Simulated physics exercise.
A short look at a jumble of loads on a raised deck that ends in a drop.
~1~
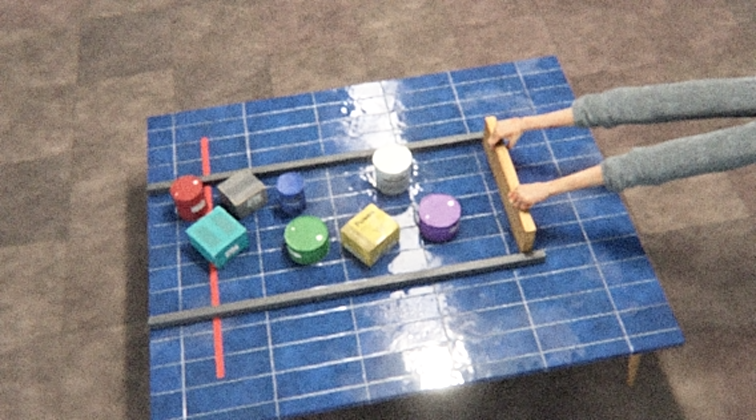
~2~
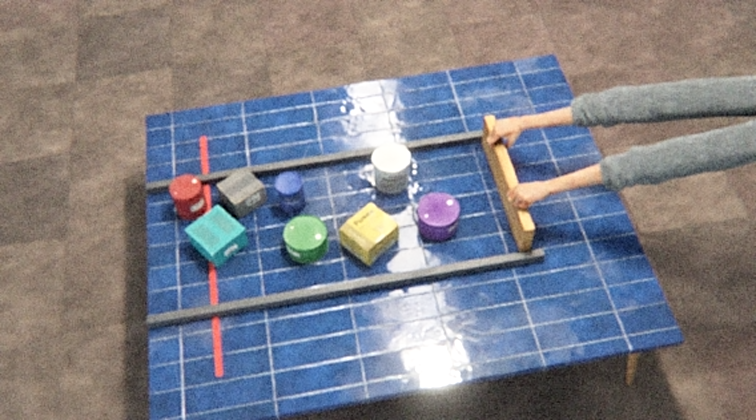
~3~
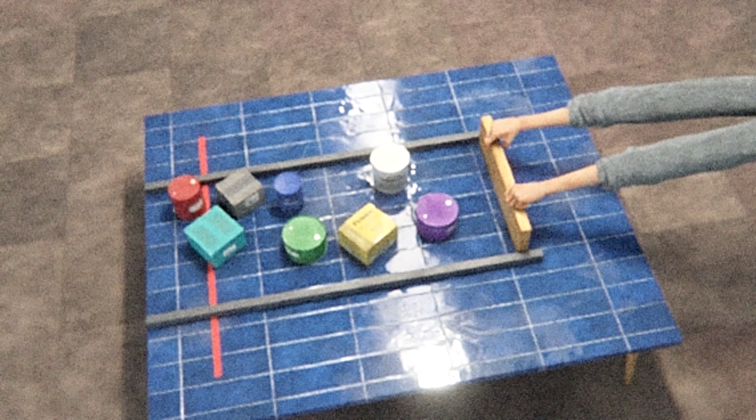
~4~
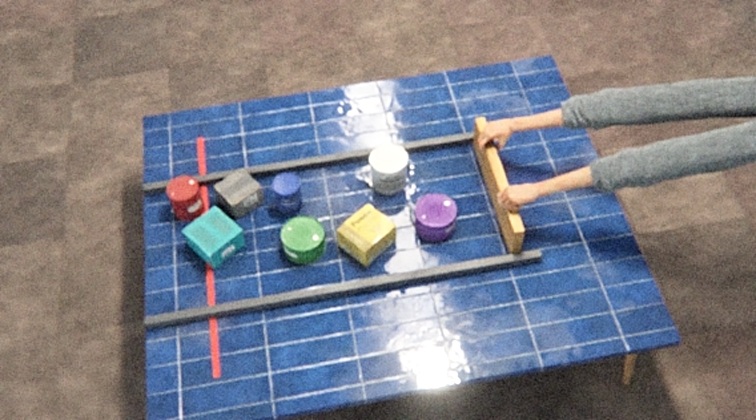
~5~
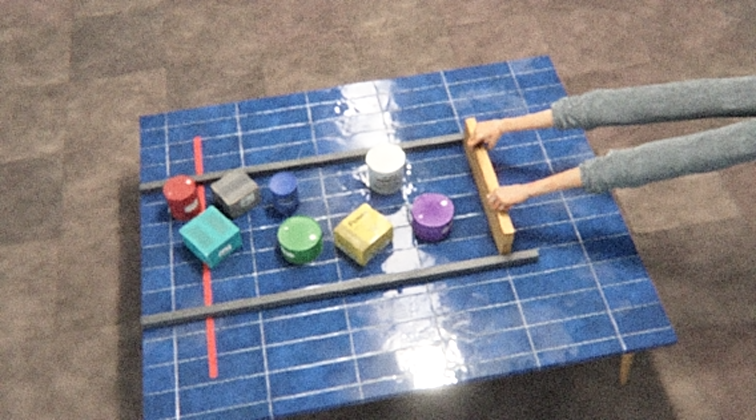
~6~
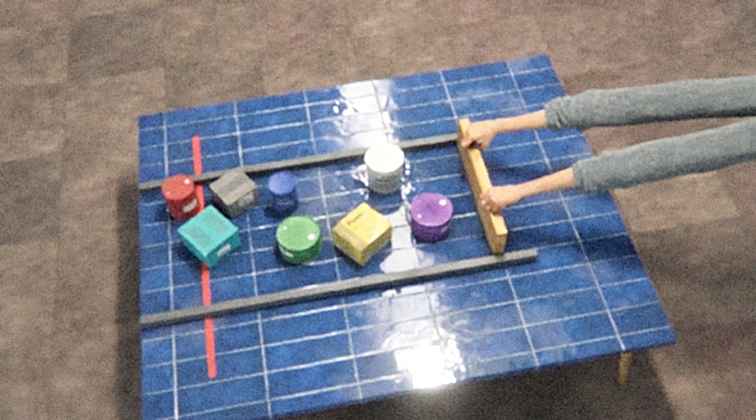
Two hands slide a wooden plank slightly left between dark rails, behind several colourful containers.
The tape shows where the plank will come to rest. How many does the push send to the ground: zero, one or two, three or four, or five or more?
Here the number that fall off is one or two.
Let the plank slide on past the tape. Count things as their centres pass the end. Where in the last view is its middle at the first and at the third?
About (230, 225), then (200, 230).
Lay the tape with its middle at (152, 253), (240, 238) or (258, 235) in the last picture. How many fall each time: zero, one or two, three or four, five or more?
Taking them in turn, five or more; none at all; zero.
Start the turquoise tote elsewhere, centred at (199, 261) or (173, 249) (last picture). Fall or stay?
In turn it falls; drops off.
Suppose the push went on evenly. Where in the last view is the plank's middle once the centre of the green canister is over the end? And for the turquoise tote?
For the green canister at (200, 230), for the turquoise tote at (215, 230).
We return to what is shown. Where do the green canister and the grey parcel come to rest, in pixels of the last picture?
Near (141, 281) and (146, 201).
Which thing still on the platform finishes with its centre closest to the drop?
Foremost is the green canister.
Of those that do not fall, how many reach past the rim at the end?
That would be 2.
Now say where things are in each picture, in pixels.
In the first picture, red canister (190, 198); turquoise tote (219, 238); grey parcel (243, 194); plank (507, 184); tape (211, 245).
In the second picture, turquoise tote (217, 237); yellow box (370, 234).
In the third picture, grey parcel (241, 194); blue pail (290, 194).
In the fourth picture, red canister (186, 199); purple canister (435, 217).
In the fifth picture, turquoise tote (212, 238); white pail (386, 169).
In the sixth picture, red canister (182, 198); turquoise tote (210, 237); grey parcel (235, 193); plank (480, 186); tape (203, 244).
Soon after, none off yet; red canister at rest near (182, 198); turquoise tote at rest near (210, 237); grey parcel at rest near (235, 193).
Then, none off yet; red canister at rest near (182, 198); turquoise tote moved a little near (194, 231); grey parcel moved a little near (227, 191).
By the end, the number that fall off is one or two; fallen, turquoise tote and red canister.
